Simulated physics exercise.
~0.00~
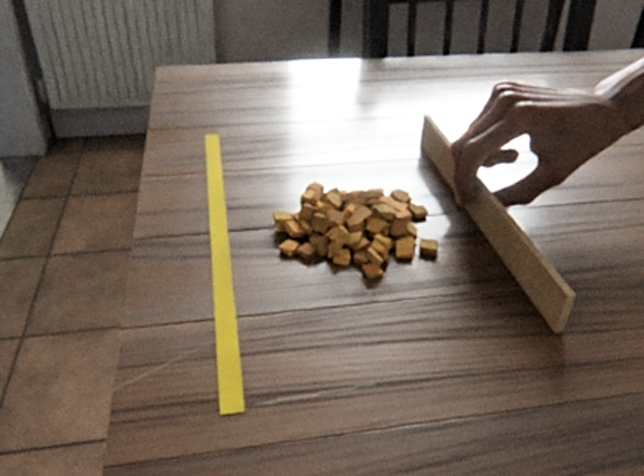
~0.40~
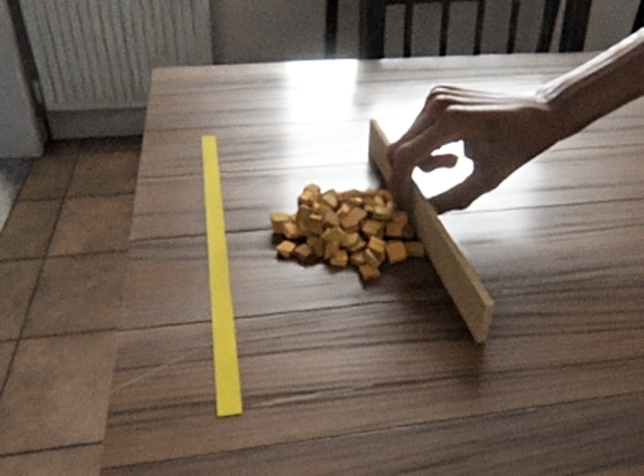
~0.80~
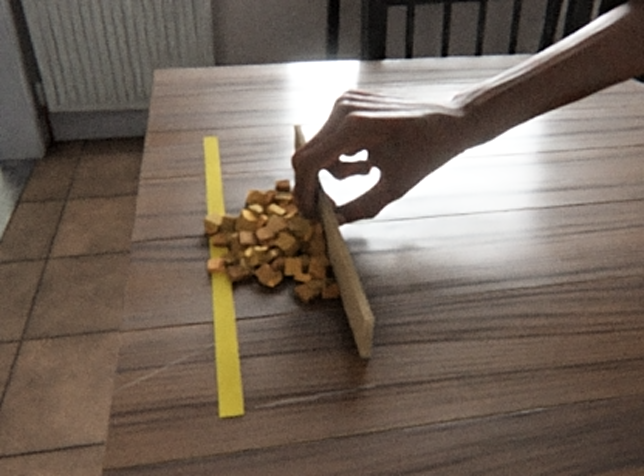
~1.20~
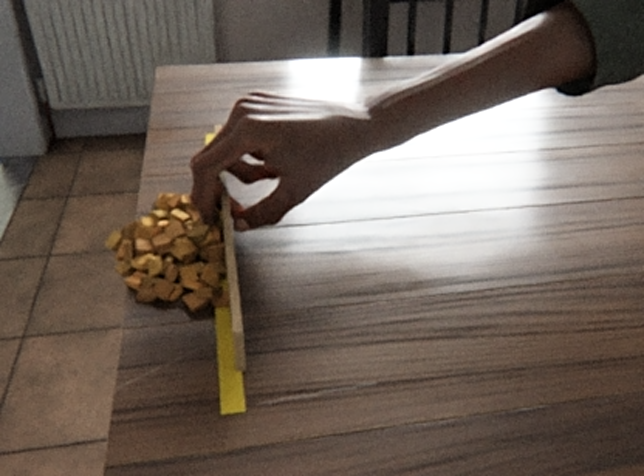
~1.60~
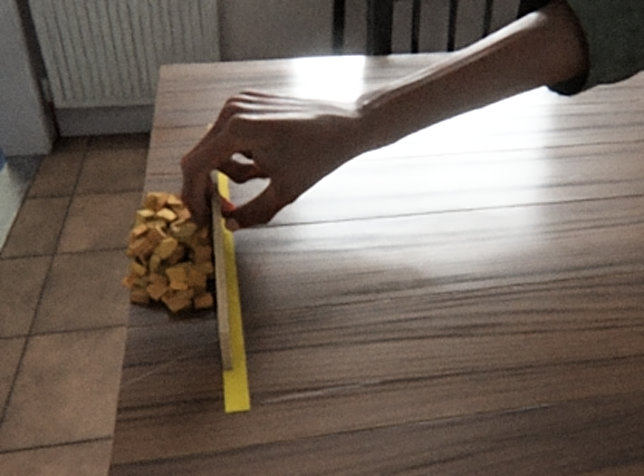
A hand pushes small orange-brown cubes left with a board, stopping near the yellow tape.
